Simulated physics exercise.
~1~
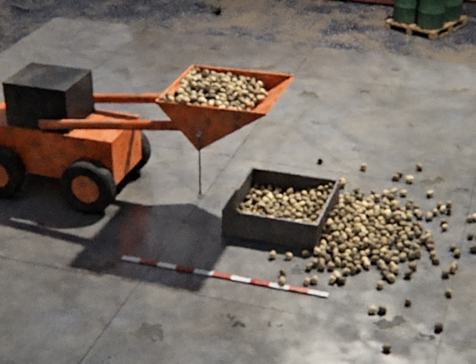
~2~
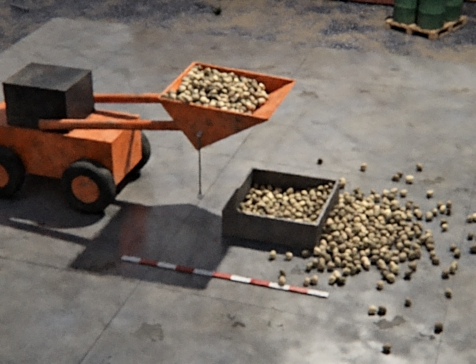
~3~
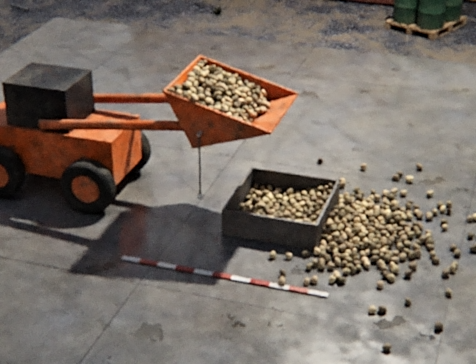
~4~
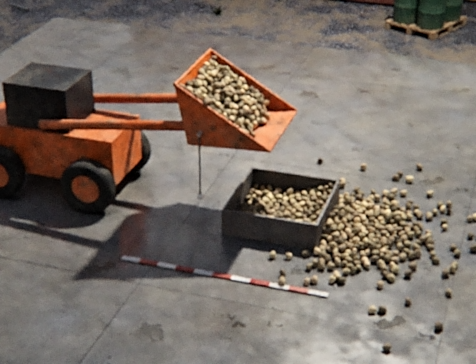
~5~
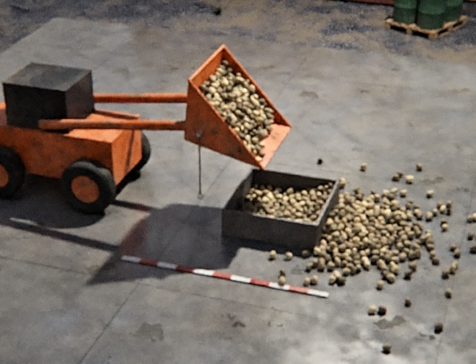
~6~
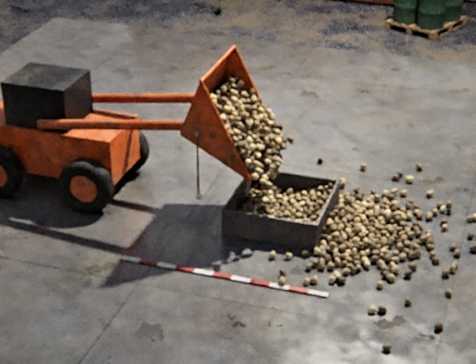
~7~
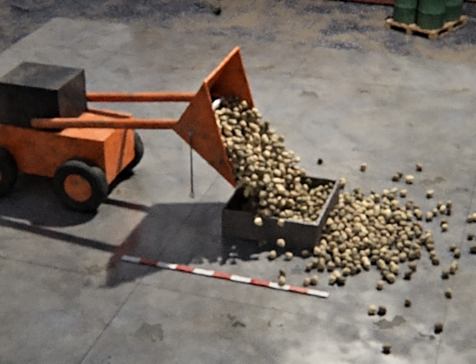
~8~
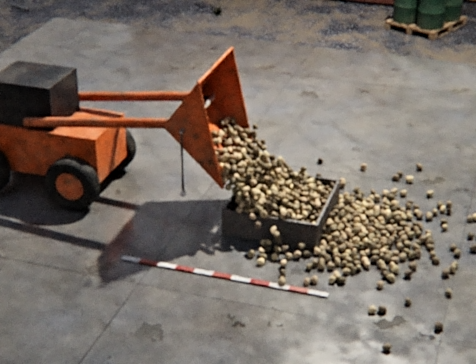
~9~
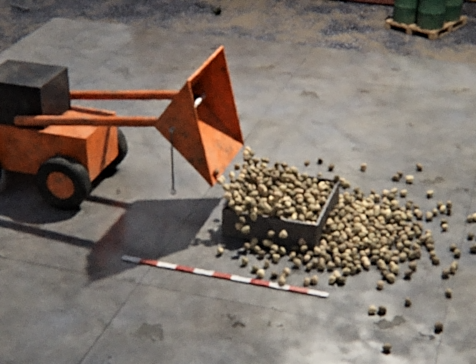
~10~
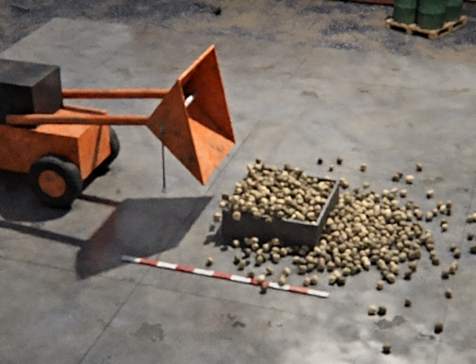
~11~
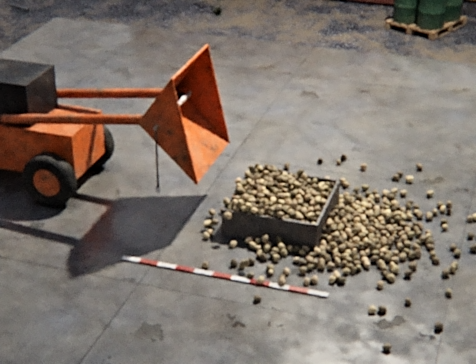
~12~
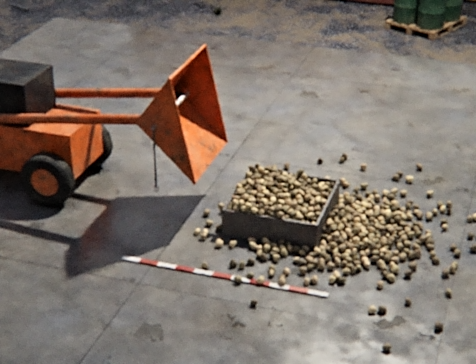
A grey concrete yard is seen from above at an angle, with green drums on a pallet at the upper right. At left an orange loader with a dark grey box on top holds a bucket full of pale stones above a dark open bin, already partly filled, with more stones scattered to its right and a red and white staff in front. The bucket tips forward smoothly, and the stones pour into the bin. While they fall, the loader backs away to the left. Finally the bucket hangs empty, and the bin is heaped, with a few stones spilled on its near side.
